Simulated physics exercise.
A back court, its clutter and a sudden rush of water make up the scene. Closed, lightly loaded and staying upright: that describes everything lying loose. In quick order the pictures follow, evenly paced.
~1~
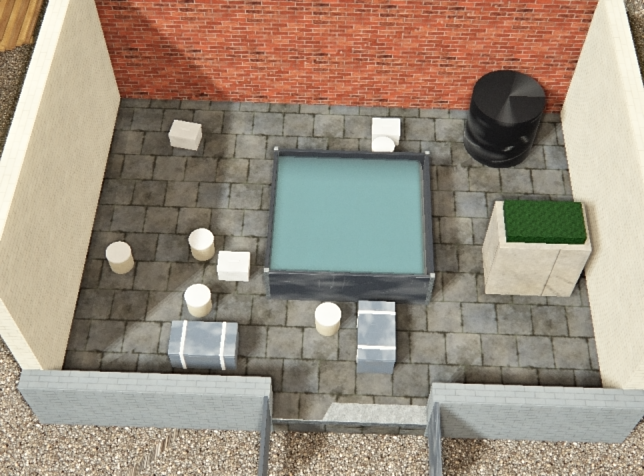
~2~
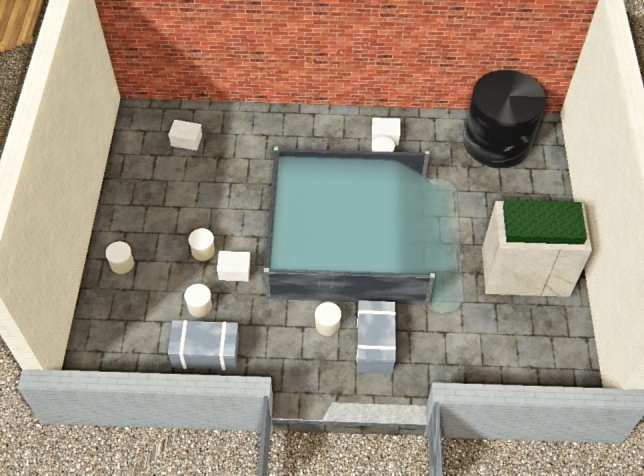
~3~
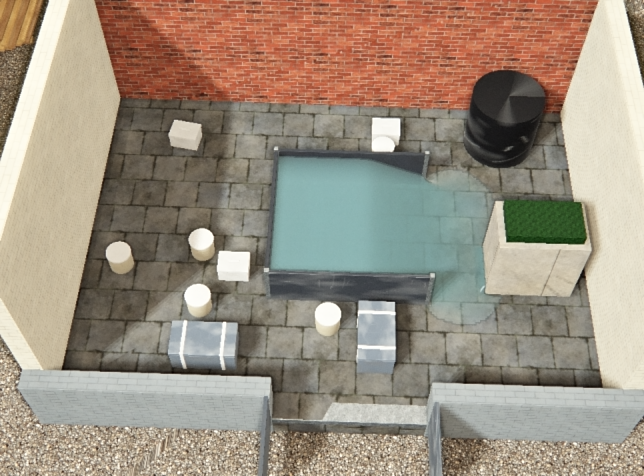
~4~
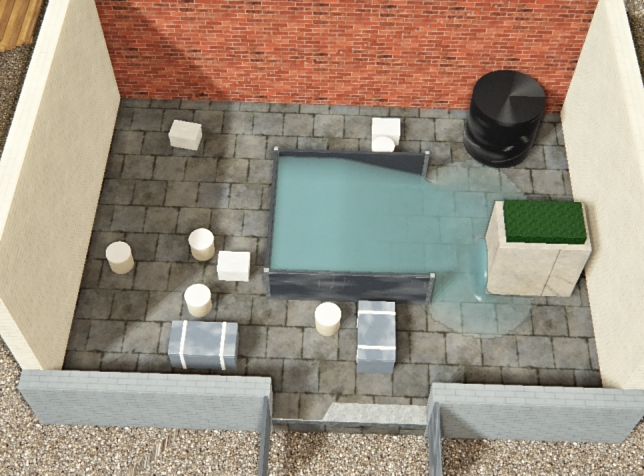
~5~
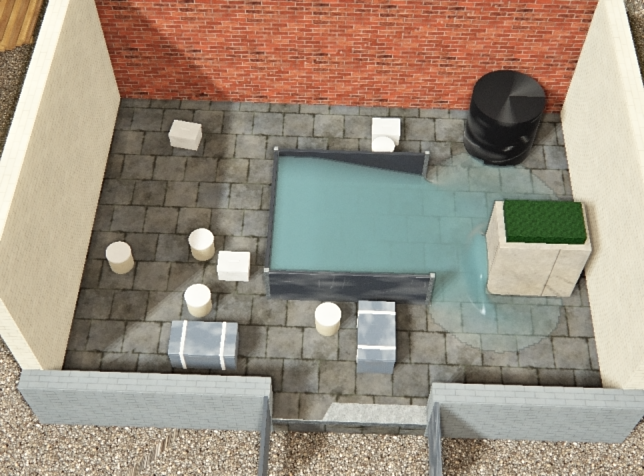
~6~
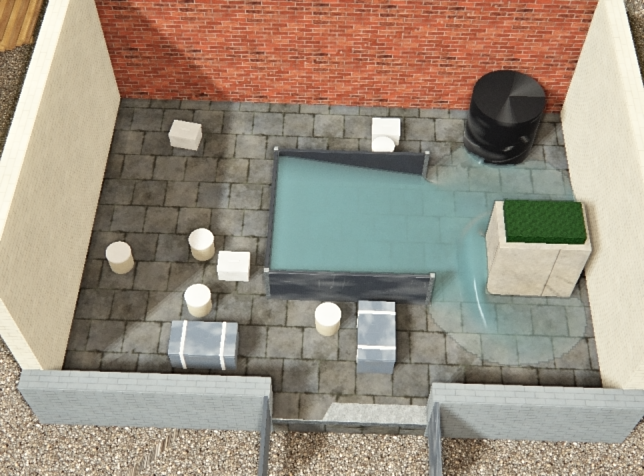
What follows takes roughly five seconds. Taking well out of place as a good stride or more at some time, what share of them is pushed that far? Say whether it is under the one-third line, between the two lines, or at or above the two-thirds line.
It is under the one-third line.
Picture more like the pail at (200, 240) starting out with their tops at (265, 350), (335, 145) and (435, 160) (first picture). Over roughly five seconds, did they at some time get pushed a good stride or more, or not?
Listed in sequence, the answers are remains nearby, remains nearby and displaced a stride.
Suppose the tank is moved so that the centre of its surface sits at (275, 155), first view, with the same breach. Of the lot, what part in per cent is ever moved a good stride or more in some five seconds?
About 20 %.
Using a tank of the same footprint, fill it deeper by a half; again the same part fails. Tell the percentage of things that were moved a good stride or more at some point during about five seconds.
Something like 40 percent.
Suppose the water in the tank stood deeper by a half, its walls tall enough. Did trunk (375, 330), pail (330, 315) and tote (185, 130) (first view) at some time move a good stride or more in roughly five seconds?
Note, listed order: Covered it / covered it / covered it.
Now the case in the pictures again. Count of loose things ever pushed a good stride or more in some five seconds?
Number: 1.
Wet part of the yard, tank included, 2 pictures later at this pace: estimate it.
I'd put it at around 35 in a hundred.
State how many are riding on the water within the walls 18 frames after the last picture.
The count comes to 0.
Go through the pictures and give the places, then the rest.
A pail at (197, 295) rests on the ground; a tote at (185, 130) rests on the ground; 0 of 10 have shifted, in the first picture.
A pail at (197, 295) rests on the ground; a tote at (185, 130), on the bottom; 0 of 10 have shifted, in the second picture.
A pail at (197, 295) rests on the ground; a tote at (185, 130), on the bottom; 0 of 10 have shifted, in the third picture.
A pail at (197, 295) rests on the ground; a tote at (185, 130) rests on the ground; 0 of 10 have shifted, in the fourth picture.
A pail at (197, 295), on the bottom; a tote at (185, 130), on the bottom; 0 of 10 have shifted, in the fifth picture.
A pail at (197, 295) rests on the ground; a tote at (185, 130), on the bottom; 0 of 10 have shifted, in the sixth picture.
A moment on, 0 of 10 are well off their spots; 0 afloat.
Next, 0 of 10 are well off their spots; 0 afloat.
Later, 0 of 10 are well off their spots; 0 afloat.
In the end, 1 of 10 are well off their spots, and 1 have been at some point; 0 afloat.
